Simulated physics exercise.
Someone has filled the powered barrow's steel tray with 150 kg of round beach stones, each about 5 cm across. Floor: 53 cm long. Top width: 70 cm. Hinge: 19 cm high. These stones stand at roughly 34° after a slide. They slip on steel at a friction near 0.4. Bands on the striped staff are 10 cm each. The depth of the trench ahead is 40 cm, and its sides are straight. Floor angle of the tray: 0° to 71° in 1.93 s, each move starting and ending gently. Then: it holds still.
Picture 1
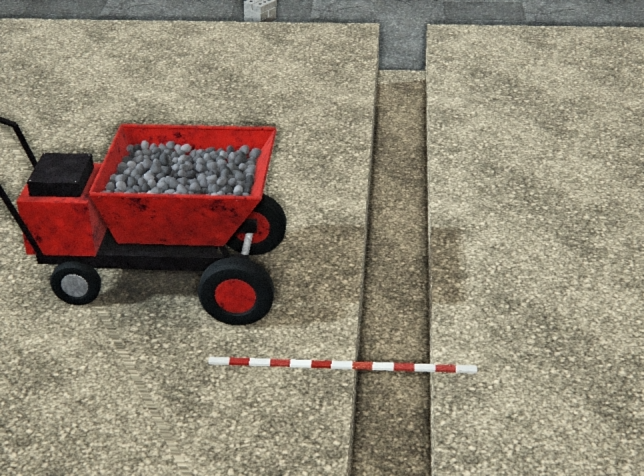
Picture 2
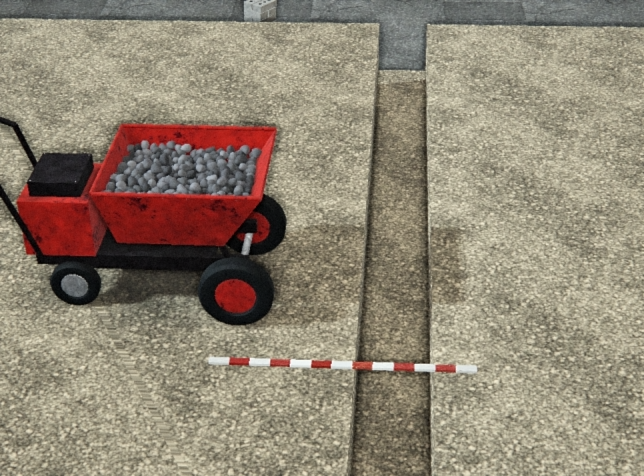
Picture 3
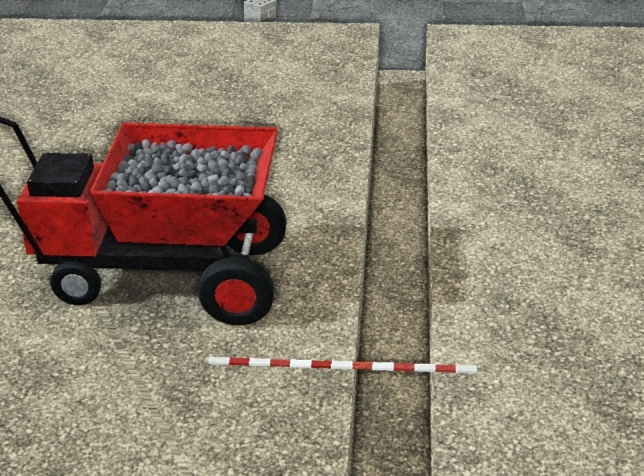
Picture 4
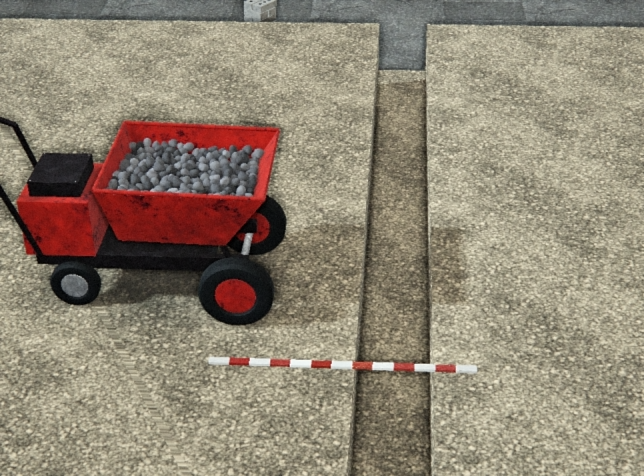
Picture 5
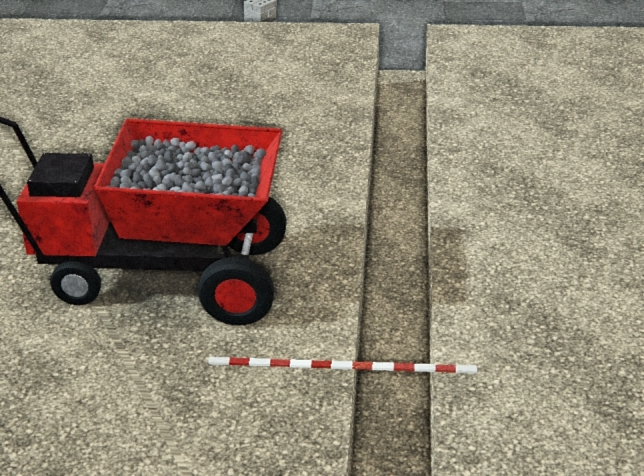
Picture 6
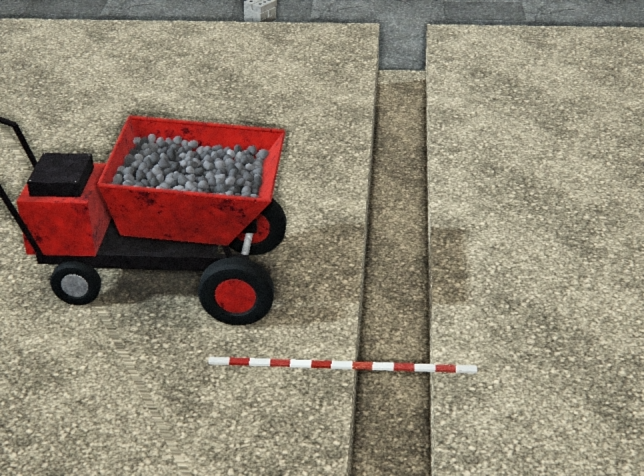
In this clip, a red powered barrow loaded with rounded grey stones stands left of a straight trench, near a red-and-white striped staff; its tray stays level at first, then tilts slightly, its rear rising toward the trench side.
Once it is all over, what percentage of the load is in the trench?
Roughly 99 percent of the load is in the trench.
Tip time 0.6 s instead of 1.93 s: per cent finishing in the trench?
I'd put it at some 75 in a hundred.
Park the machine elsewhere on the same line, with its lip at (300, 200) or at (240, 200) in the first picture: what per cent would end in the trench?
I'd expect some 65 per cent, then some 100.
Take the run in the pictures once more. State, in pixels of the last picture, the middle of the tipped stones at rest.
Middle at around (398, 337), I'd say.
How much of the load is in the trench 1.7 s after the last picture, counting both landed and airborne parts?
Some 55 per cent of the load by that point.
Then, 1.2 s after the last picture the floor is at 60°, 97 % in the tray, 3 % in the trench; the foremost stones are at (383, 279).
Then, 1.7 s after the last picture the floor is at 71°, 45 % in the tray, 54 % in the trench; the foremost stones are at (440, 323).
Then, 2.1 s after the last picture the floor is at 71°, 23 % in the tray, 76 % in the trench, 1 % past the trench; the foremost stones are at (459, 321).
Then, 4.0 s after the last picture the floor is at 71°, 0 % in the tray, 99 % in the trench, 1 % past the trench; the foremost stones are at (467, 332).
